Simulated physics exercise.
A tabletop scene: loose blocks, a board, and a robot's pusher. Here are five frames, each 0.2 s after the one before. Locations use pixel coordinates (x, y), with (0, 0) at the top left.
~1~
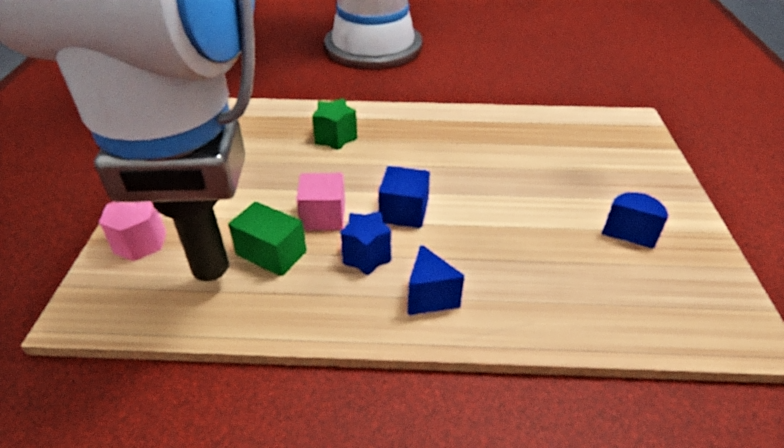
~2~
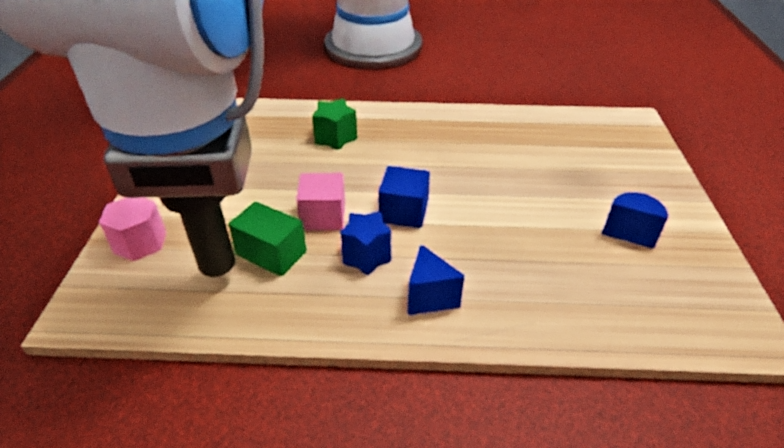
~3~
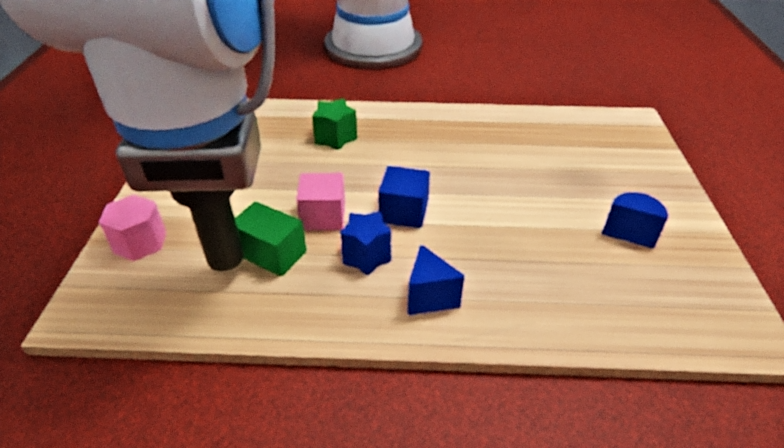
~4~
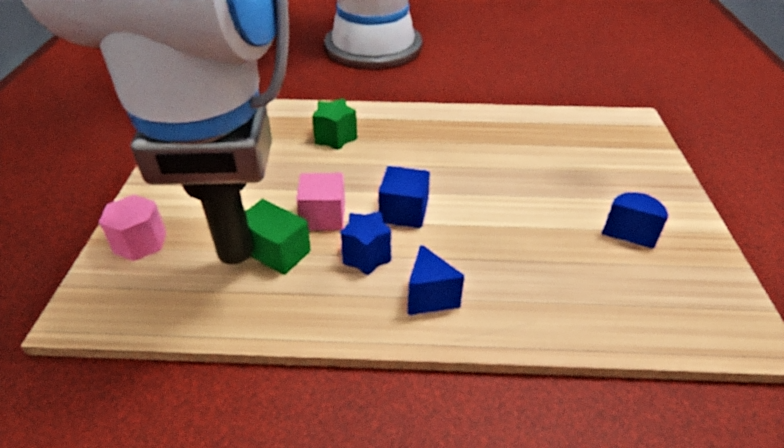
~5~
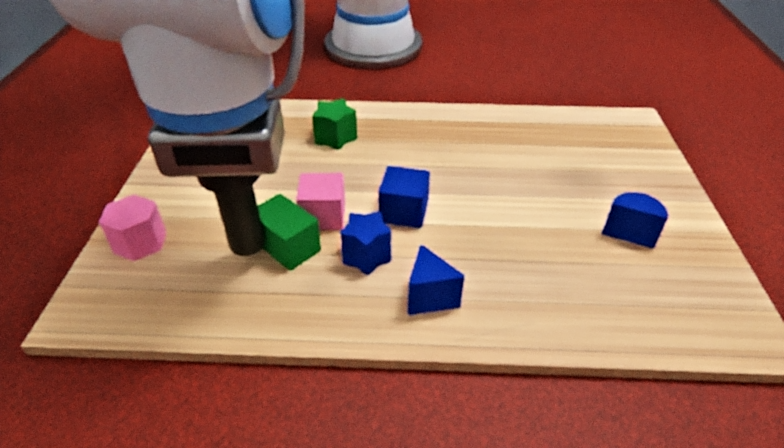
On a wooden board, a robot's pusher moves right and nudges the green block slightly rightward.
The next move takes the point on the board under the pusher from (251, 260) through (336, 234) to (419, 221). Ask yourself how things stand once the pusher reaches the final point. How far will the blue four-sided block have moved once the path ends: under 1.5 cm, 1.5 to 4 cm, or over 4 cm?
The blue four-sided block moves over 4 cm.
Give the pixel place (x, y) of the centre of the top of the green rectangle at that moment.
At (453, 180).
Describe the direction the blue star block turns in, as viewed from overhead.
From the top: Clockwise.
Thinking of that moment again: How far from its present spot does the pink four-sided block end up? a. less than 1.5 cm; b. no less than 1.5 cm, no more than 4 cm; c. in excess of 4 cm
I choose c.
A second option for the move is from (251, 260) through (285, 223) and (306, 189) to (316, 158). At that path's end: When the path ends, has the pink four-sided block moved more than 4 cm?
That would be a yes.
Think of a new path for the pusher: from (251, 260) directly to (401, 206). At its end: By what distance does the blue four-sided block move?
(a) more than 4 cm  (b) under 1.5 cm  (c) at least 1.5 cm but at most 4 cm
Correct choice: A.
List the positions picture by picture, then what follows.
In the first picture, lower end of the pusher at (211, 270), tops of blocks, green rectangle at (265, 222), pink four-sided block at (320, 186), blue star block at (366, 226), blue four-sided block at (405, 181).
In the second picture, pusher at (217, 265), blocks as before.
In the third picture, pusher at (226, 260), blocks as before.
In the fourth picture, pusher at (236, 253), green rectangle at (270, 220).
In the fifth picture, pusher at (248, 246), green rectangle at (282, 215), pink four-sided block at (320, 186), blue star block at (366, 226), blue four-sided block at (405, 181).
On the path given first. One third of the way, pusher at (308, 226); green rectangle at (342, 199); pink four-sided block at (358, 167), turned 45° anticlockwise; blue star block at (377, 225), turned 35° clockwise.
Two thirds of the way, pusher at (365, 214); green rectangle at (398, 187); pink four-sided block at (379, 154), turned 90° anticlockwise; blue star block at (383, 227), turned 60° clockwise; blue four-sided block at (439, 170), turned 15° anticlockwise.
At the end, pusher at (420, 207); green rectangle at (453, 180); pink four-sided block at (379, 154), turned 90° anticlockwise; blue star block at (383, 227), turned 60° clockwise; blue four-sided block at (475, 160), turned 50° anticlockwise.
